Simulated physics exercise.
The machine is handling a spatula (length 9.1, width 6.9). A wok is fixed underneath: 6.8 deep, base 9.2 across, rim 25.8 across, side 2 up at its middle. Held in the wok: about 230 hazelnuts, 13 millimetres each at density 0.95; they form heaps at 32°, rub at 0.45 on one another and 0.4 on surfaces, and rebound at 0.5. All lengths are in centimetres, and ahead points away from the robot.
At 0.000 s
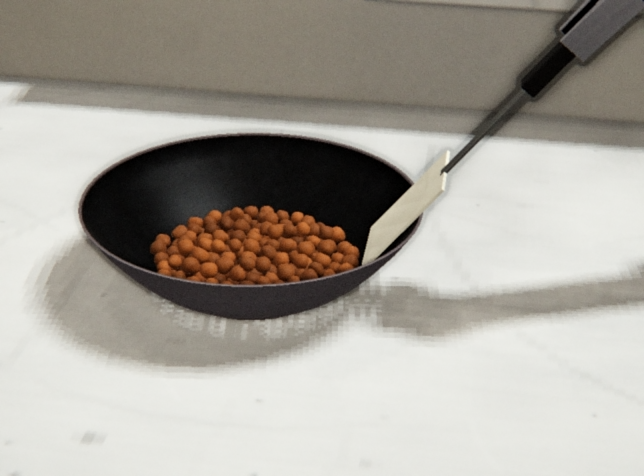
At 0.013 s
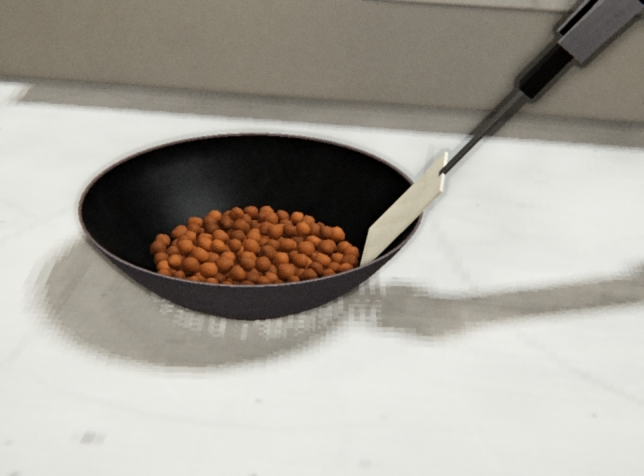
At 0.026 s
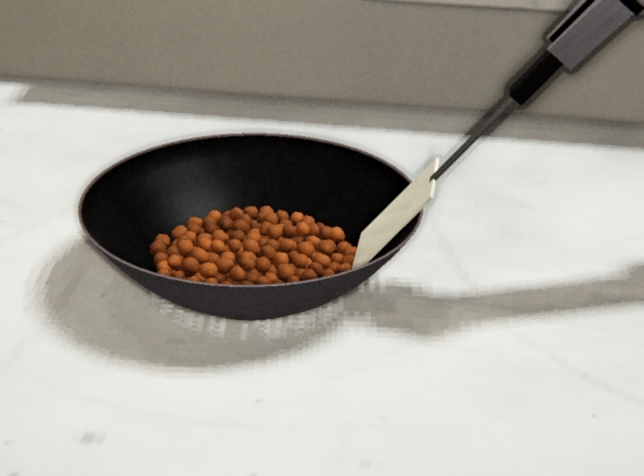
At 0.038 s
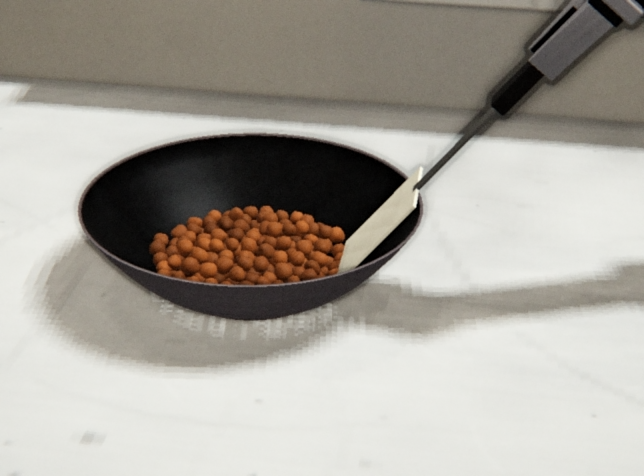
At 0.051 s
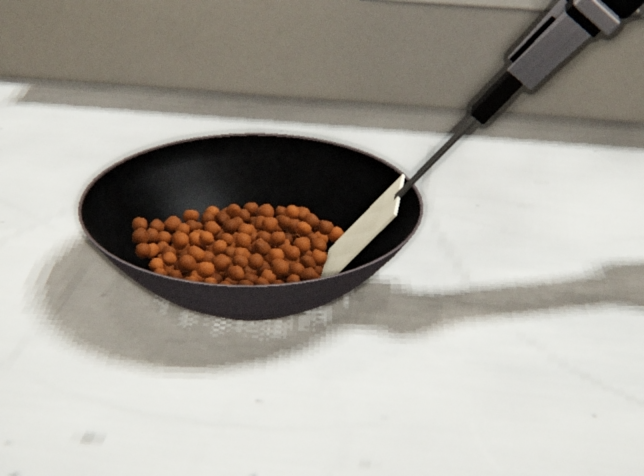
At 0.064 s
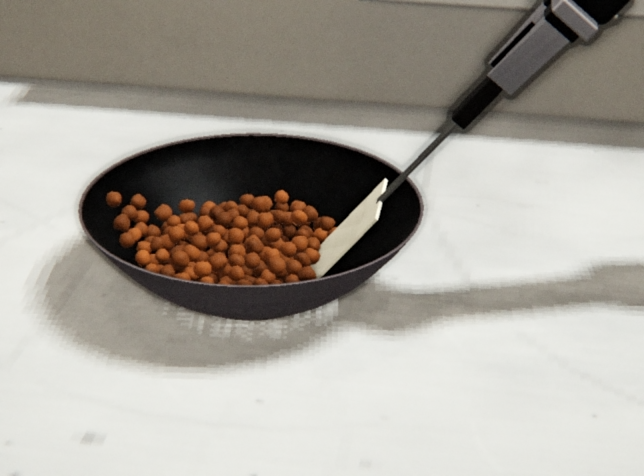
A black wok holding a heap of round, orange-brown nuts sits left of centre on a pale, marble-like surface before a grey-beige wall, viewed from slightly above. A dark robotic tool reaches in from the upper right, holding a cream-coloured spatula inside the wok's right side. Nearly still at first, the spatula slides left and pushes the nuts, which spread toward the left wall, while the camera stays still.
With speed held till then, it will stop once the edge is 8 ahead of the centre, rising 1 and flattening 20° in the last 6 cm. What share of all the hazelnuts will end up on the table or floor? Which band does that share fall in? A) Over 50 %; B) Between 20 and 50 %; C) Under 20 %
B.
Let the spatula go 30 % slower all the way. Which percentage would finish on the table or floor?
About 15 per cent.
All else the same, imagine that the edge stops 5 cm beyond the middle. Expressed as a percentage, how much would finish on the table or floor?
Then around 10 per cent.
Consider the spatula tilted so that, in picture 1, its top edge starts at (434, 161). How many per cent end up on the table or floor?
I'd estimate close to 30 per cent.
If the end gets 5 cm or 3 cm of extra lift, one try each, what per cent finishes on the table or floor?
25 and 35 %.
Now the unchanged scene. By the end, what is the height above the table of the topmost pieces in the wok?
About 5.5 cm above the table.
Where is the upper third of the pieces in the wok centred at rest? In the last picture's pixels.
I'd put it close to (155, 249).
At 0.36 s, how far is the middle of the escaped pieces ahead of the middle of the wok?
Around 20 centimetres ahead.
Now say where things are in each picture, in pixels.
Spatula top edge at (446, 170), sloping 52°; upper third of the load around (253, 249), from x 160 to 350, top at y 215; 226 in the wok, in the first picture.
Spatula top edge at (444, 171), sloping 52°; upper third of the load around (253, 249), from x 160 to 350, top at y 215, in the second picture.
Spatula top edge at (435, 177), sloping 52°; upper third of the load around (253, 249), from x 160 to 350, top at y 215, in the third picture.
Spatula top edge at (418, 186), sloping 52°; upper third of the load around (248, 247), from x 160 to 340, top at y 215, in the fourth picture.
Spatula top edge at (400, 194), sloping 52°; upper third of the load around (236, 242), from x 140 to 335, top at y 210, in the fifth picture.
Spatula top edge at (382, 198), sloping 52°; upper third of the load around (219, 235), from x 115 to 335, top at y 200; 226 in the wok, in the sixth picture.
After 0.10 s, sloping 52°, highest piece 12 above the table; 223 in the wok, 3 on the blade or in flight.
After 0.14 s, sloping 46°, highest piece 17 above the table; 216 in the wok, 10 on the blade or in flight.
After 0.36 s, sloping 32°, highest piece 15 above the table; 149 in the wok, 31 on the table or floor, 46 on the blade or in flight.
After 1.41 s, sloping 32°, highest piece 5 above the table; 148 in the wok, 78 on the table or floor.
At rest, 148 in the wok, 78 on the table or floor. That is 35 % on the table or floor.
